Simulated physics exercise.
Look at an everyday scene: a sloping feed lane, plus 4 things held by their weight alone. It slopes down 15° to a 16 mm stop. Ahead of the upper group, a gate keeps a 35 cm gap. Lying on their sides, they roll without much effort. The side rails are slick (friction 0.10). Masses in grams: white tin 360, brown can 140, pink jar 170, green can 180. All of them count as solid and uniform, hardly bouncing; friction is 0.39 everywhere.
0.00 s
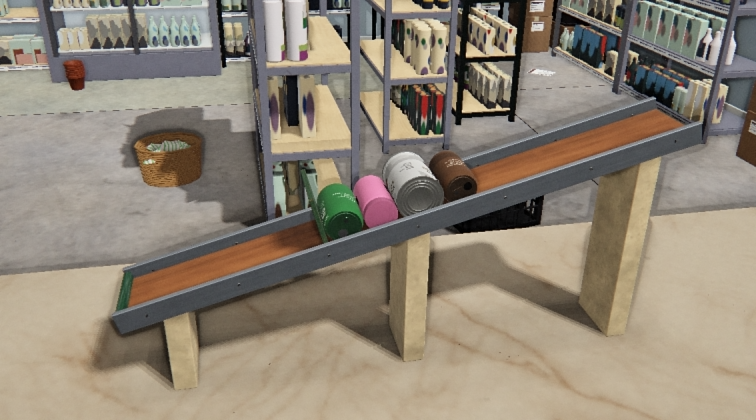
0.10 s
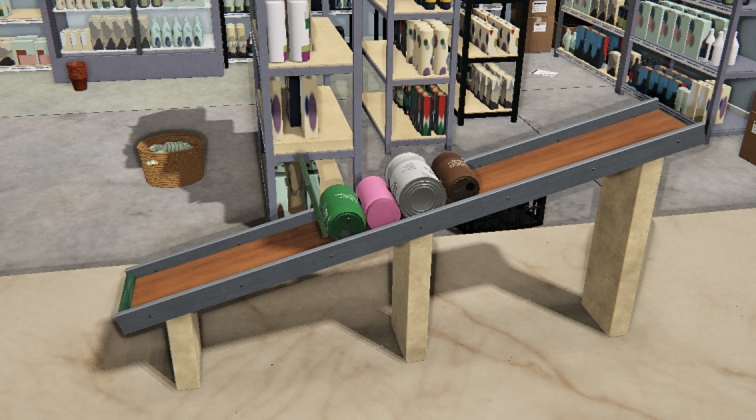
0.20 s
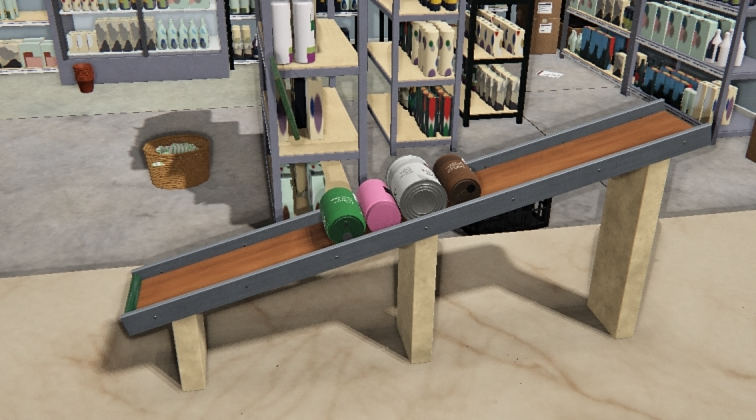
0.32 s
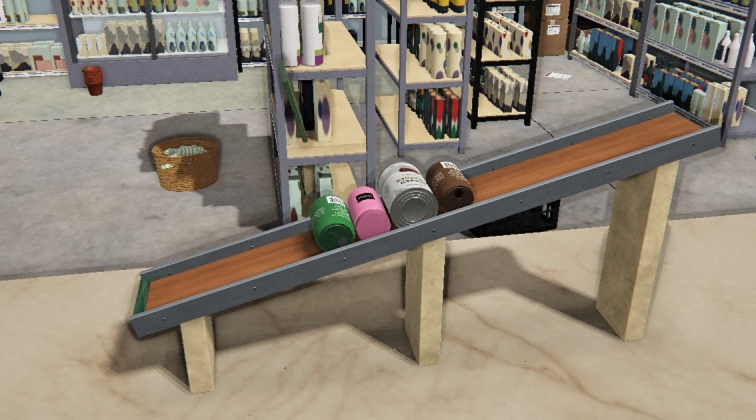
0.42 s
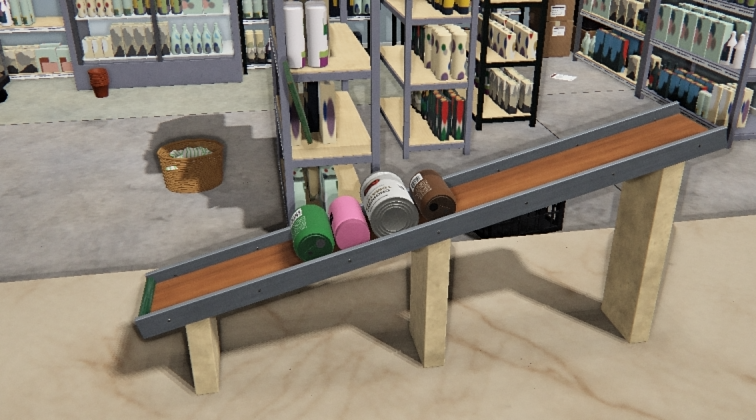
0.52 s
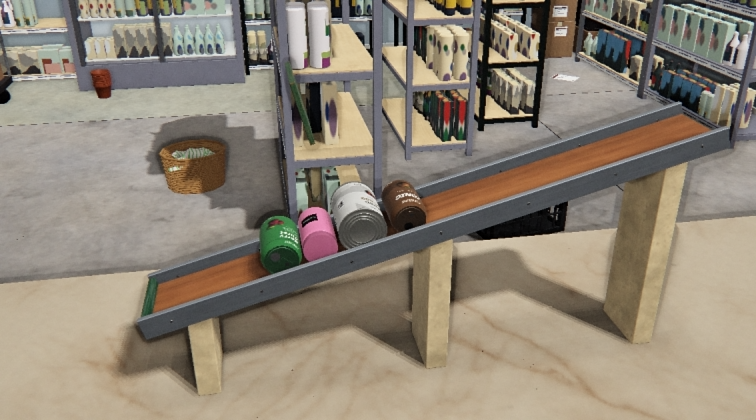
On a sloping lane, green, pink, white and brown containers sit still, then roll down leftward together.
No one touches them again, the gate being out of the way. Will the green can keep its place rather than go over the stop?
No, it goes over the stop.
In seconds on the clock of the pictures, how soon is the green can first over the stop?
Time: Approximately 0.8 s.
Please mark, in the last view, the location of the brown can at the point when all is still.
Around (242, 259).
Around 0.62 s, leader 13 cm from the stop; green can near (237, 259).
Around 0.72 s, leader 3 cm from the stop; green can near (185, 276).
Around 0.82 s, green can near (134, 277).
Around 1.12 s, green can now over the stop; white tin not moving; brown can not moving.
Finally (1.4 s), over the stop, green can; the other 3 in the lane.
